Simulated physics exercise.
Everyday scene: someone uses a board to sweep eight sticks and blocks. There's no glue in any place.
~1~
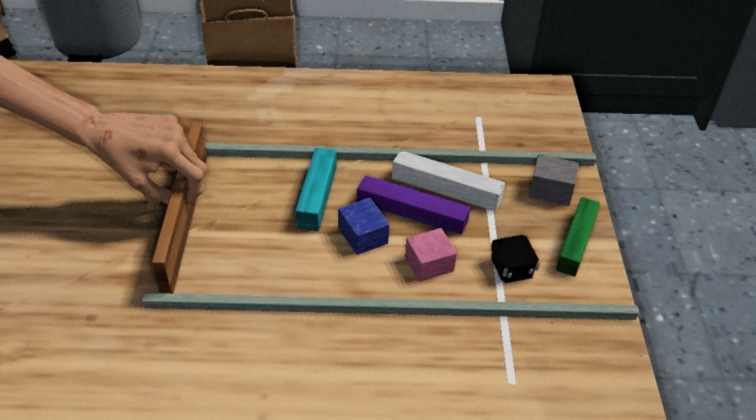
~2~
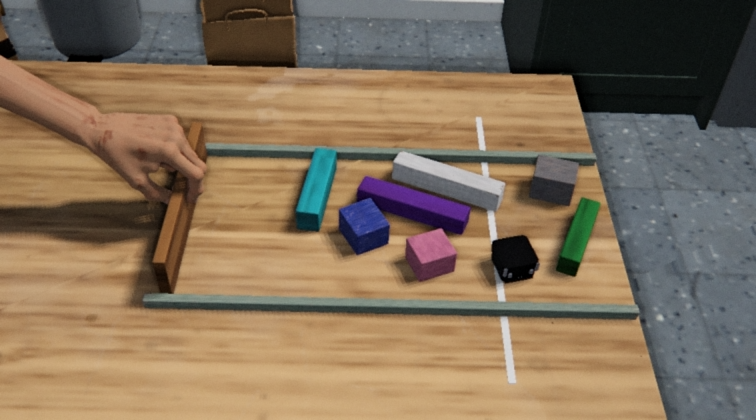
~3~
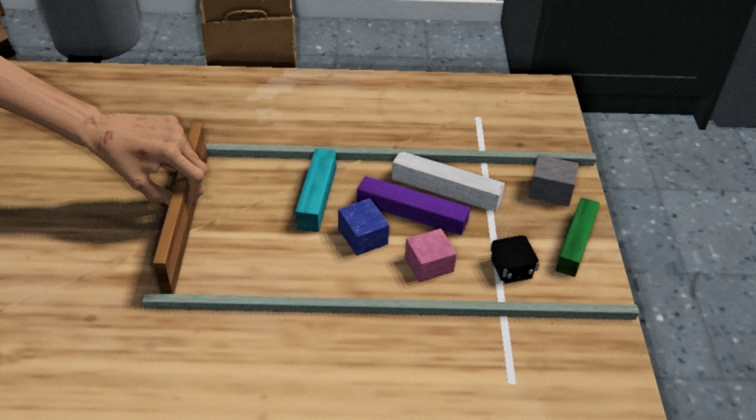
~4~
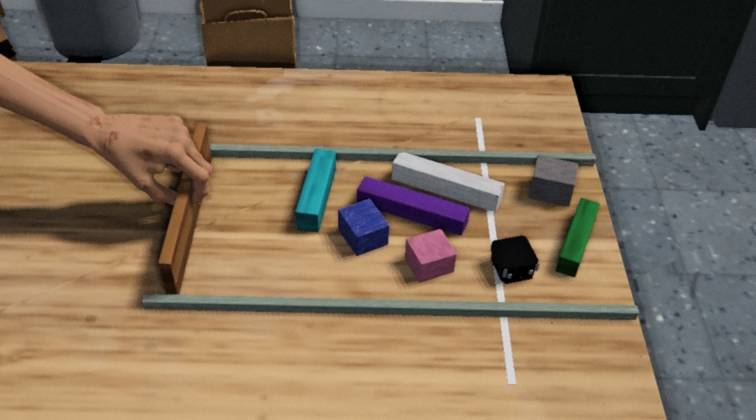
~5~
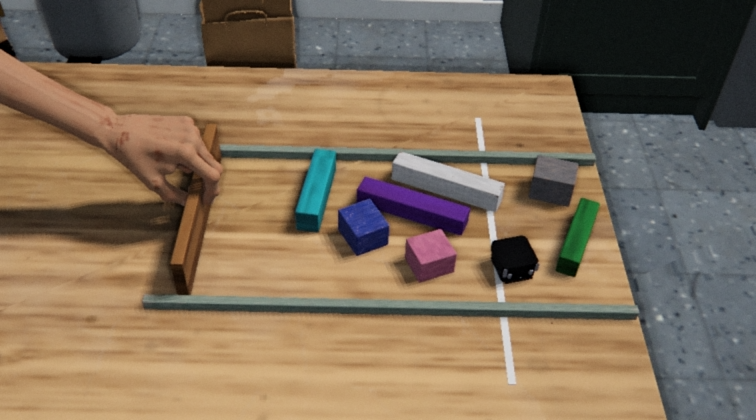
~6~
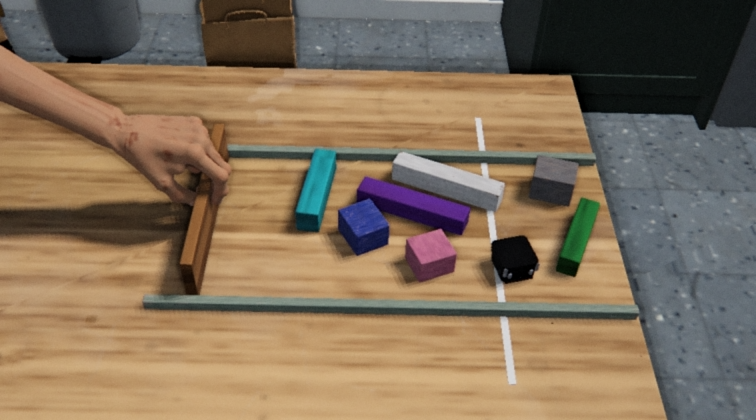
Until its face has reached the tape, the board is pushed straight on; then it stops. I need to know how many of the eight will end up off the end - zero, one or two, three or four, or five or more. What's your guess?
Fallen: None.
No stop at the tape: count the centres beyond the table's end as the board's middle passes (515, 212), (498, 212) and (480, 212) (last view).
Per position: 1 / 0 / 0.
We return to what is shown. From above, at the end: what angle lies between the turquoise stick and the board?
Roughly 0°.
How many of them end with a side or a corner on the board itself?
The answer is 3.
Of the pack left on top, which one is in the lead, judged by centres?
The green stick is it.
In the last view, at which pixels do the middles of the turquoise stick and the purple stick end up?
You'll find the turquoise stick at roughly (500, 193) and the purple stick at roughly (555, 221).
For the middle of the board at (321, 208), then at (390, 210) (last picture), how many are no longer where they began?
It comes to 2 for the first spot, 5 for the other.
Soon after, none off yet; green stick at rest near (579, 236); grey block at rest near (554, 180); black case at rest near (513, 261).
In the end, the number that fall off is zero.
